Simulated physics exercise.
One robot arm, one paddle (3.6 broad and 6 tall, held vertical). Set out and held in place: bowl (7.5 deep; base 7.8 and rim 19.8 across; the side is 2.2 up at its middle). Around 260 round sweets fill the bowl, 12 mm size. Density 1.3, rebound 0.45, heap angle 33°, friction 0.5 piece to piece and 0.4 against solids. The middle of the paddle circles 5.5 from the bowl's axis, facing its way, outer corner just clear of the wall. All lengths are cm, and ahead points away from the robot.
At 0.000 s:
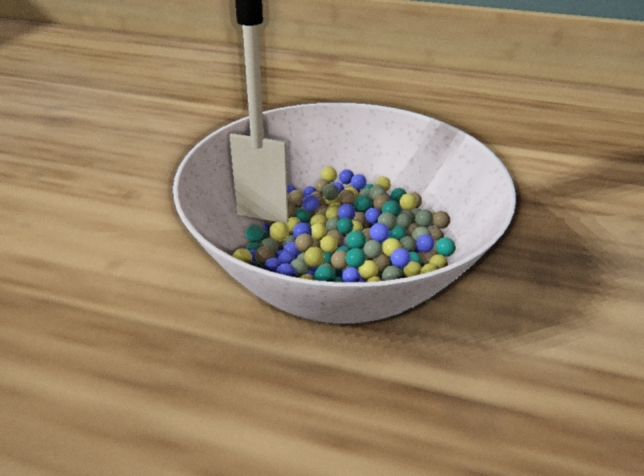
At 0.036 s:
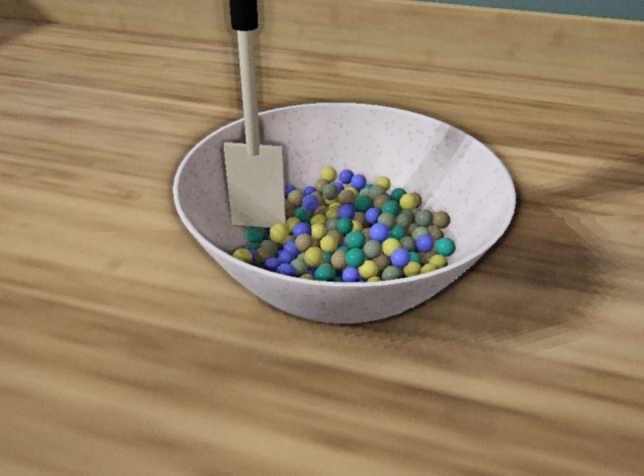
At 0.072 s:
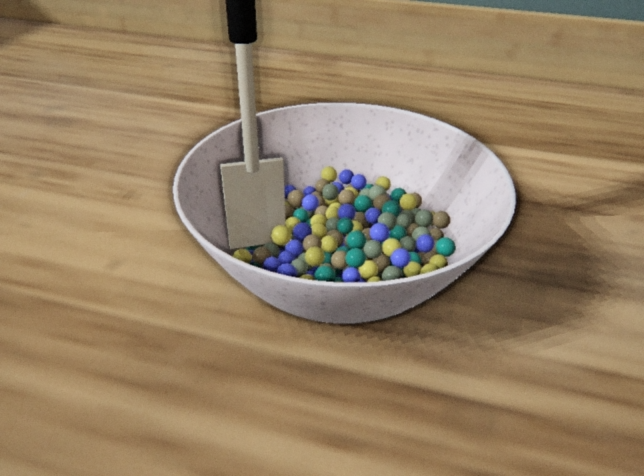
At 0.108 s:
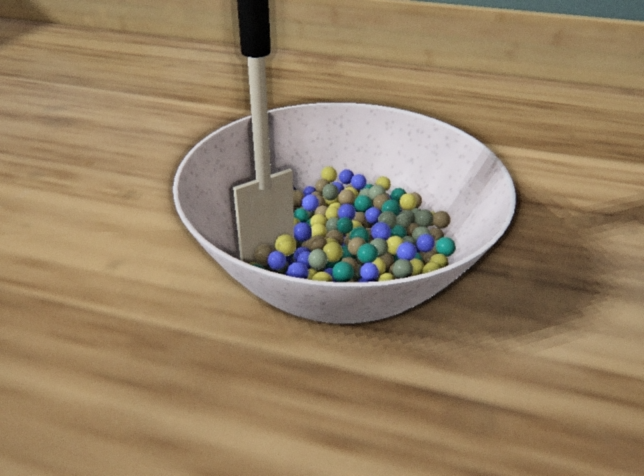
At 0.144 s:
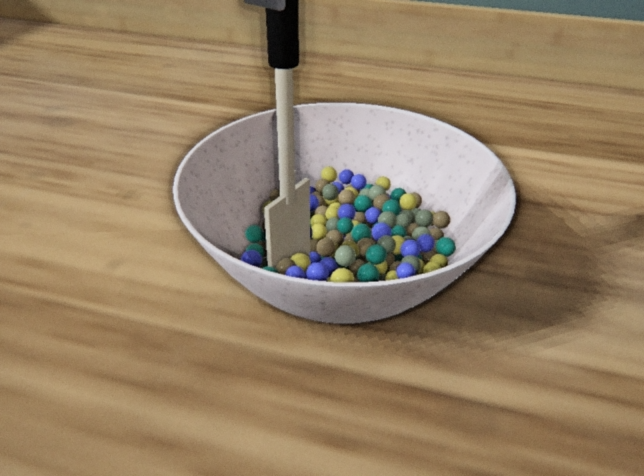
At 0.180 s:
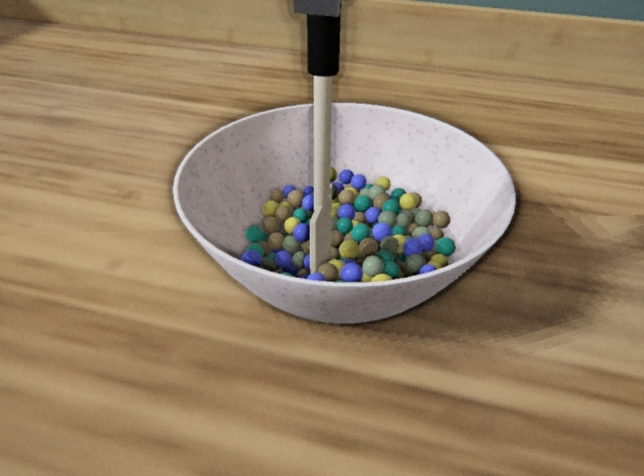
To begin with, an upright paddle rests its blade among small colourful balls at the left side of a speckled white bowl on a wooden surface. The paddle sweeps along the near left wall toward the front, turning until its blade appears edge-on, and nudges nearby balls while the bowl stays still.
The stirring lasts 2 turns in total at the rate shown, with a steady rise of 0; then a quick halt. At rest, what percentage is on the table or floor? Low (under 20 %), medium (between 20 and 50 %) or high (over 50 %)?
On the table or floor the share is low, under 20 %.
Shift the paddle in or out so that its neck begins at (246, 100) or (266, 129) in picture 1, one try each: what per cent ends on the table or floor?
About 0 and 5 per cent.
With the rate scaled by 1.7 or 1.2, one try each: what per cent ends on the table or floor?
About 20 and 5 per cent.
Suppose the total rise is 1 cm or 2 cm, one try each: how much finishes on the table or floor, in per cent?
Some 0 and 0 per cent.
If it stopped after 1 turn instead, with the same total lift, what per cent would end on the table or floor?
It would be near 0 per cent.
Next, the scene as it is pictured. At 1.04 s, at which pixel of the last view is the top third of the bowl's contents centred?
Near (395, 190).
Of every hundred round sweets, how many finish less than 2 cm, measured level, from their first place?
Roughly 35 per cent.
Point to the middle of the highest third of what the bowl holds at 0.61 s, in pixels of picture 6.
Near (267, 201).
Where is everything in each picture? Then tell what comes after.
In the first frame, the paddle neck at (256, 116), 0° round; upper third of the load around (359, 234), from x 240 to 445, top at y 175; 263 in the bowl.
In the second frame, the paddle neck at (252, 123), 9° round; upper third of the load around (359, 234), from x 240 to 445, top at y 175.
In the third frame, the paddle neck at (250, 138), 30° round; upper third of the load around (359, 236), from x 240 to 445, top at y 175.
In the fourth frame, the paddle neck at (262, 155), 51° round; upper third of the load around (354, 246), from x 250 to 445, top at y 175.
In the fifth frame, the paddle neck at (287, 168), 71° round; upper third of the load around (360, 247), from x 250 to 445, top at y 175.
In the sixth frame, the paddle neck at (322, 177), 92° round; upper third of the load around (369, 247), from x 250 to 445, top at y 175; 263 in the bowl.
After 0.61 s, 339° round, highest piece 9 above the table; 261 in the bowl, 1 on the table or floor, 1 in flight or on the tool.
After 1.04 s, 225° round, highest piece 8 above the table; 256 in the bowl, 7 on the table or floor.
After 1.45 s, 0° round, highest piece 8 above the table; 252 in the bowl, 11 on the table or floor.
After 2.15 s, 0° round, highest piece 7 above the table; 252 in the bowl, 11 on the table or floor.
In the end, 252 in the bowl, 11 on the table or floor. That is 4 % on the table or floor.
